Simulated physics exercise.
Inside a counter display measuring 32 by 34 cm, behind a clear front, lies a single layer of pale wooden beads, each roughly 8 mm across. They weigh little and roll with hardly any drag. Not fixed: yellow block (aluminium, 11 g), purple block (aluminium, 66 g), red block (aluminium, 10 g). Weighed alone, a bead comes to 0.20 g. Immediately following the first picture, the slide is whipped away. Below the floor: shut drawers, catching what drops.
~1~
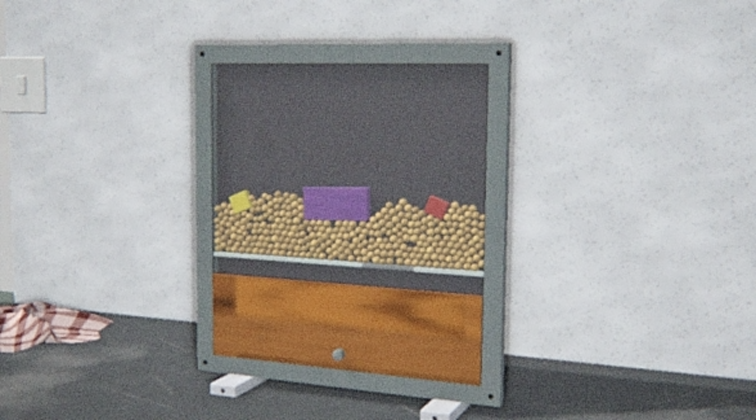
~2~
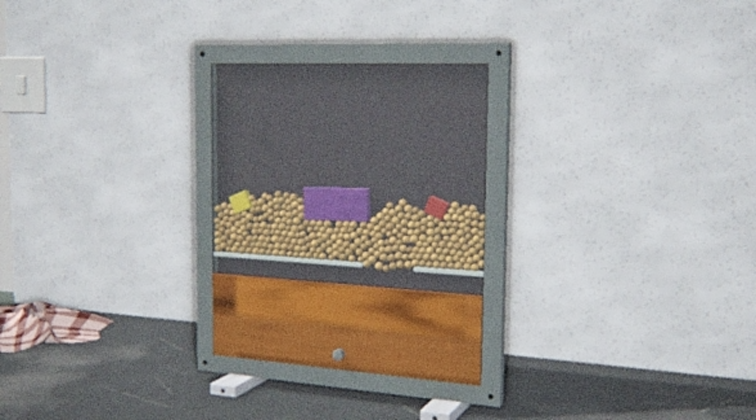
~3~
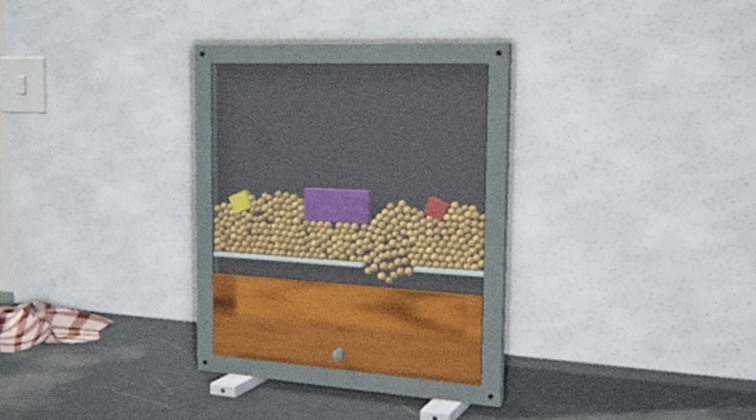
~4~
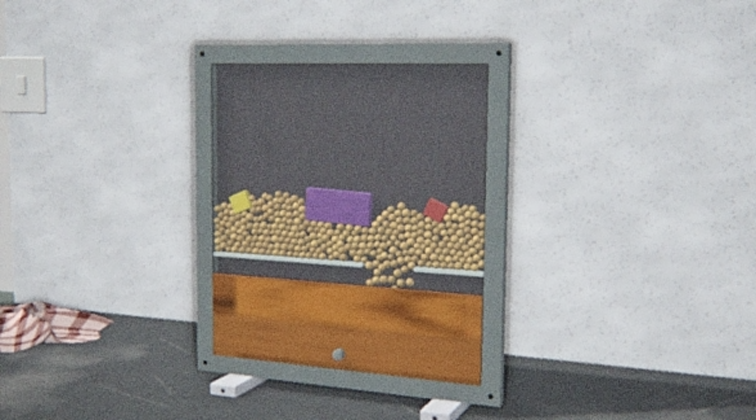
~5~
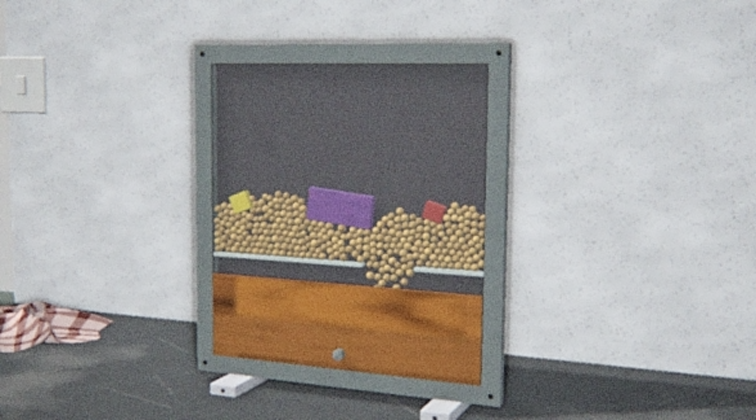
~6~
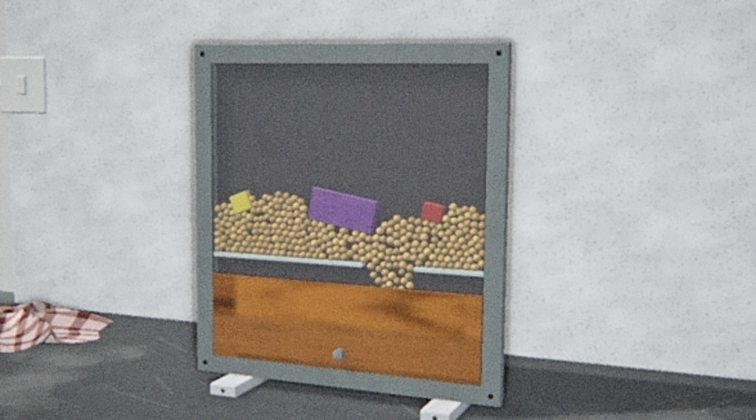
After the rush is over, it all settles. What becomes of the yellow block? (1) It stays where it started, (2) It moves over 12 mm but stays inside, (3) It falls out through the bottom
(1) It stays where it started.
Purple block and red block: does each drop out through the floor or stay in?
Purple block gone, red block gone.
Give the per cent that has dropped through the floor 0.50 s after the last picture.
About 30 percent.
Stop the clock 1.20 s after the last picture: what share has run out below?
Roughly 45 percent by then.
Then, 0.15 s later than the last picture, 25 % are out; yellow block moved 0.2 cm tilted 21°; purple block moved 6.6 cm tilted 38°; red block moved 3.3 cm tilted 86°.
Then, 0.50 s later than the last picture, 30 % are out; yellow block moved 0.3 cm tilted 16°; purple block below the floor; red block below the floor.
Then, 1.20 s later than the last picture, 45 % are out; yellow block moved 0.3 cm tilted 16°; purple block below the floor; red block below the floor.
All still 1.8 s after it, 45 % are out; yellow block moved 0.3 cm tilted 16°; purple block below the floor; red block below the floor.
